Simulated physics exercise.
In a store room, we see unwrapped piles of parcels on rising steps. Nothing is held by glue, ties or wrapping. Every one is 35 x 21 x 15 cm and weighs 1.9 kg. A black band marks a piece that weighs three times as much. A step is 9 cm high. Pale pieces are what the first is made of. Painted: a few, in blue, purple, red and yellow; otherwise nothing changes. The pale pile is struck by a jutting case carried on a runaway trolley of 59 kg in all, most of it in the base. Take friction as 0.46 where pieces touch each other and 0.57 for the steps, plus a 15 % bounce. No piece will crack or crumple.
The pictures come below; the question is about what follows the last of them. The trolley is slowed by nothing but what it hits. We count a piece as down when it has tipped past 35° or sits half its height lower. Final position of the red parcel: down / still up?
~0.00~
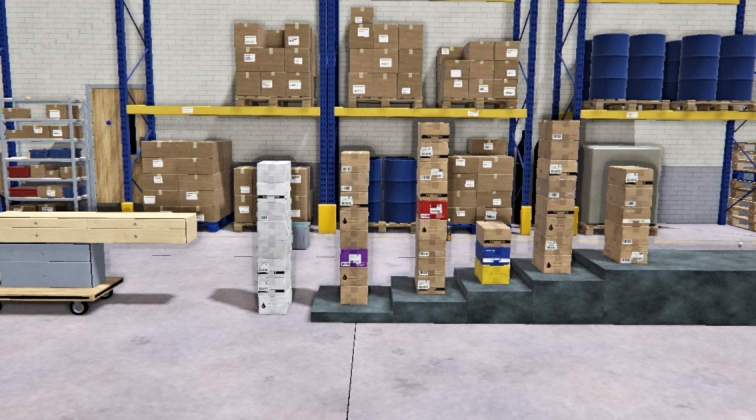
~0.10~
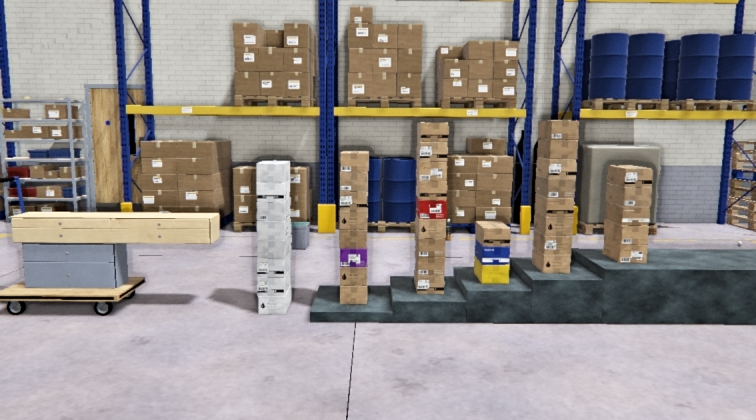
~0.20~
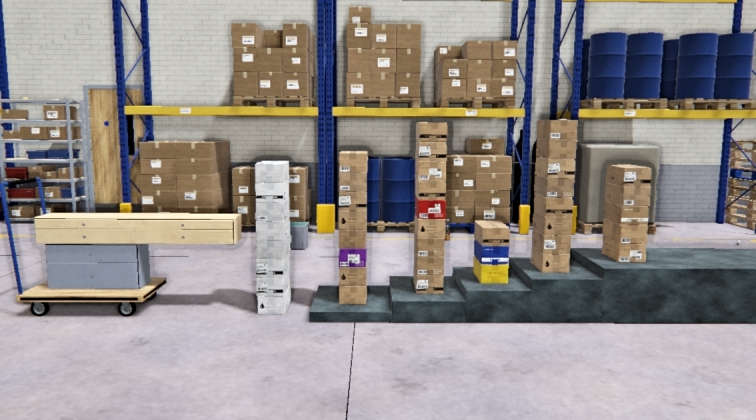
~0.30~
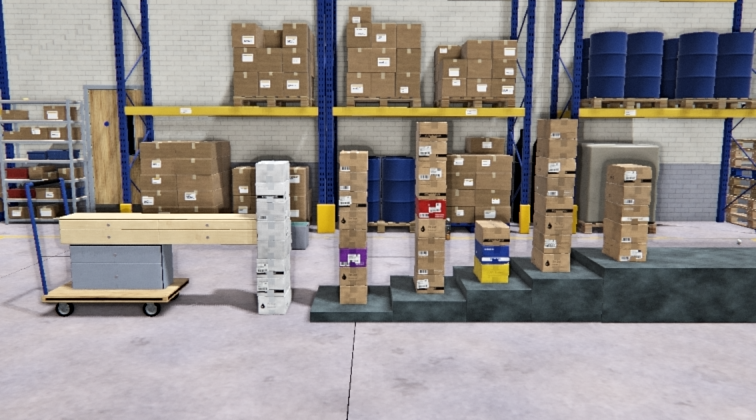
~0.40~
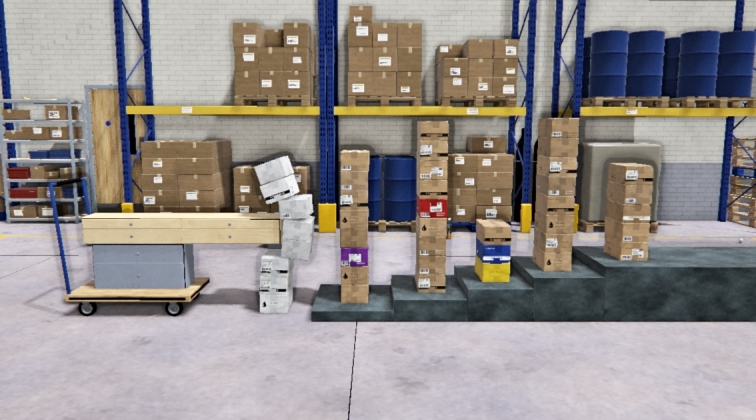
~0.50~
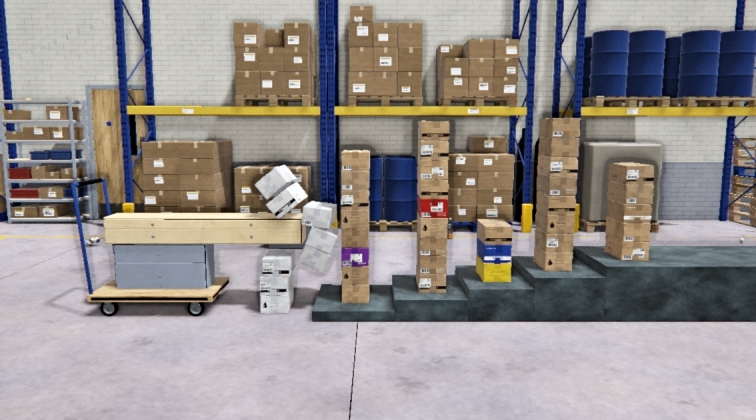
Down.
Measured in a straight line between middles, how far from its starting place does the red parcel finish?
I'd say close to 68 cm away from its start.
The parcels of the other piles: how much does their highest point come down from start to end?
About 0 cm lower.
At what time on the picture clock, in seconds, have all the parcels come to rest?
5.0 s or so.
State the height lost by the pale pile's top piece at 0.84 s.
Roughly 25 cm.
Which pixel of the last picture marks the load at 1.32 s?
It should be about (362, 225) in pixels.
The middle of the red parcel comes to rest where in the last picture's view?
Close to (516, 222).
By 0.84 s, 5 of the pale pile down; 3 of the 33 other parcels down; red parcel unmoved; purple parcel tilted 22°, 47 mm lower.
By 1.32 s, 5 of the pale pile down; 11 of the 33 other parcels down; red parcel tilted 48°; purple parcel tilted 25°, 12 cm lower.
When it is over (5.0 s), 5 of the pale pile down; 13 of the 33 other parcels down; red parcel tilted 33°, 13 cm lower; purple parcel tilted 39°, 16 cm lower; blue parcel moved 6 cm. In pixels of the last frame, middles, red parcel near (516, 222), purple parcel near (408, 272).
